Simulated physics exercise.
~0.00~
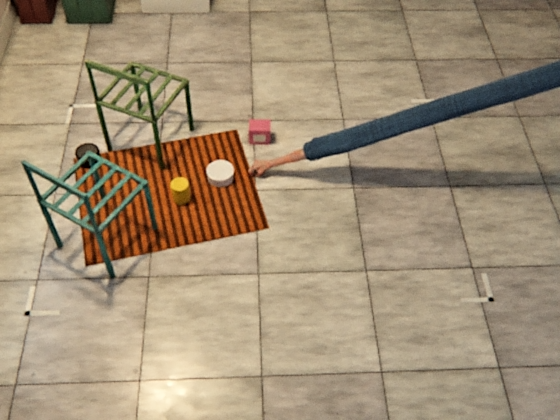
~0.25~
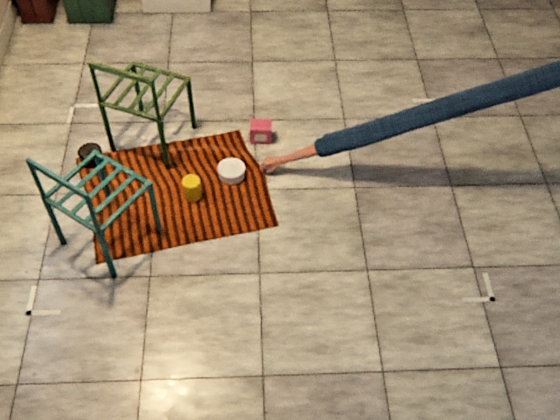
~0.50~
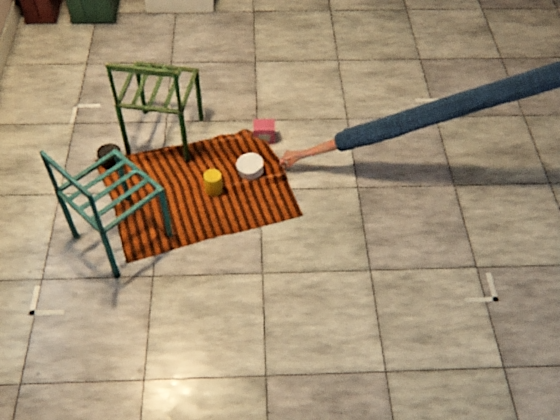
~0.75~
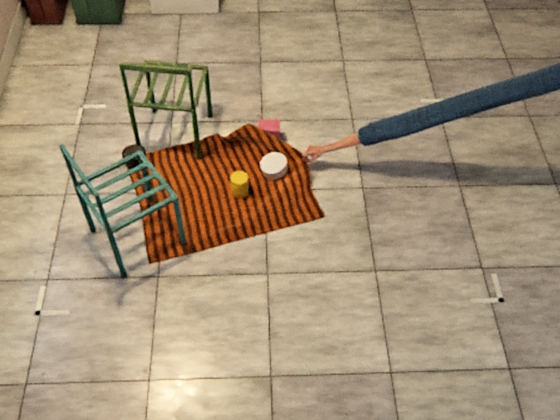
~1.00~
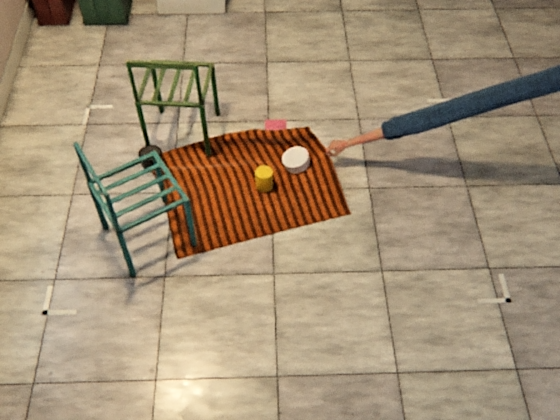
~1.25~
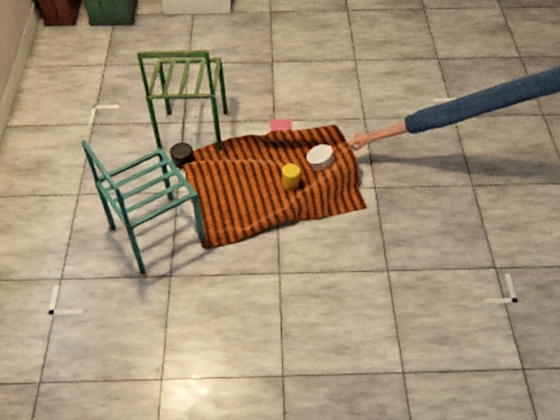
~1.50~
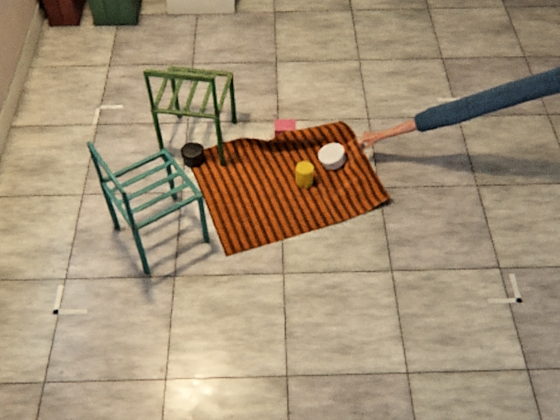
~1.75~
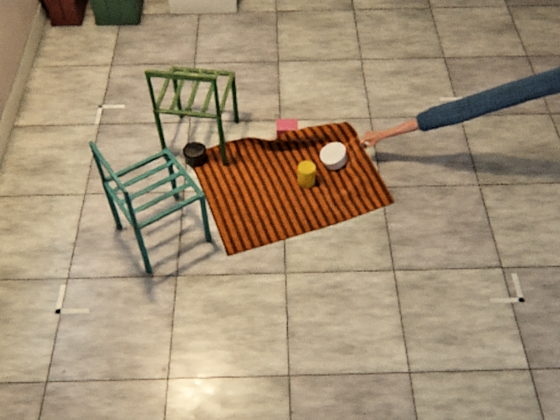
An orange and black striped cloth lies on a grey tiled floor, seen from above at an angle, with a white round container and a yellow tub on it. A teal chair-like frame stands at its left front, a green one behind, with a black pot between them and a pink box by the far edge. A blue-sleeved arm reaching from the right pulls the cloth steadily rightward. The tub and white container ride along, the pot follows, and the teal frame shifts slightly. The cloth wrinkles, then the pulling stops with it clear of the teal frame, everything upright.
